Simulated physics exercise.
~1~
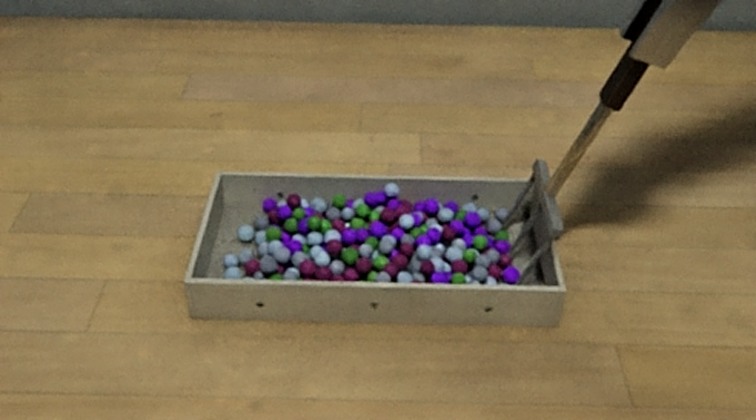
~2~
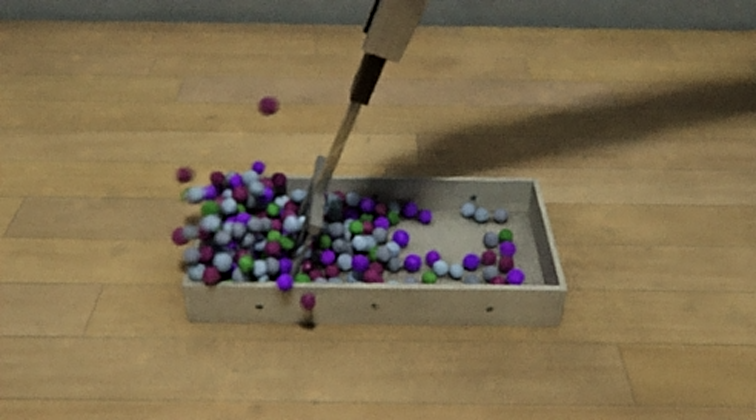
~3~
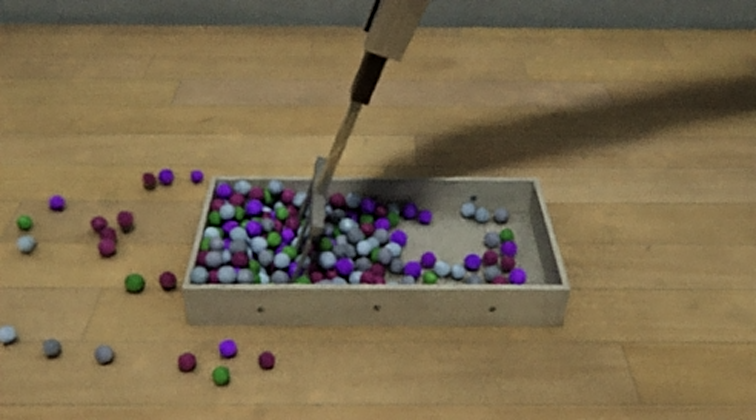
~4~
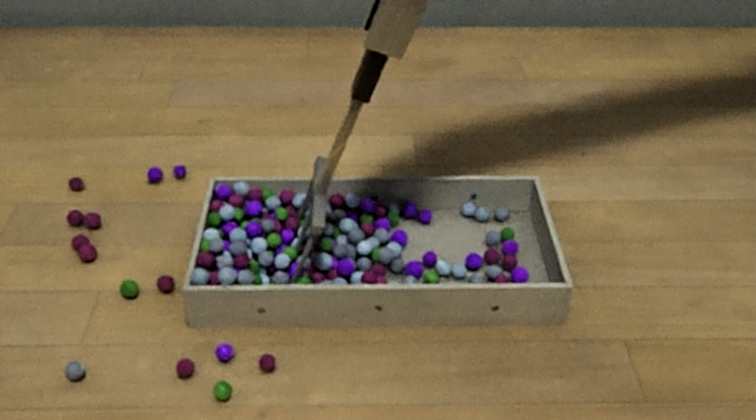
A rake sweeps colourful round sweets left along a trough, and some spill onto the floor.
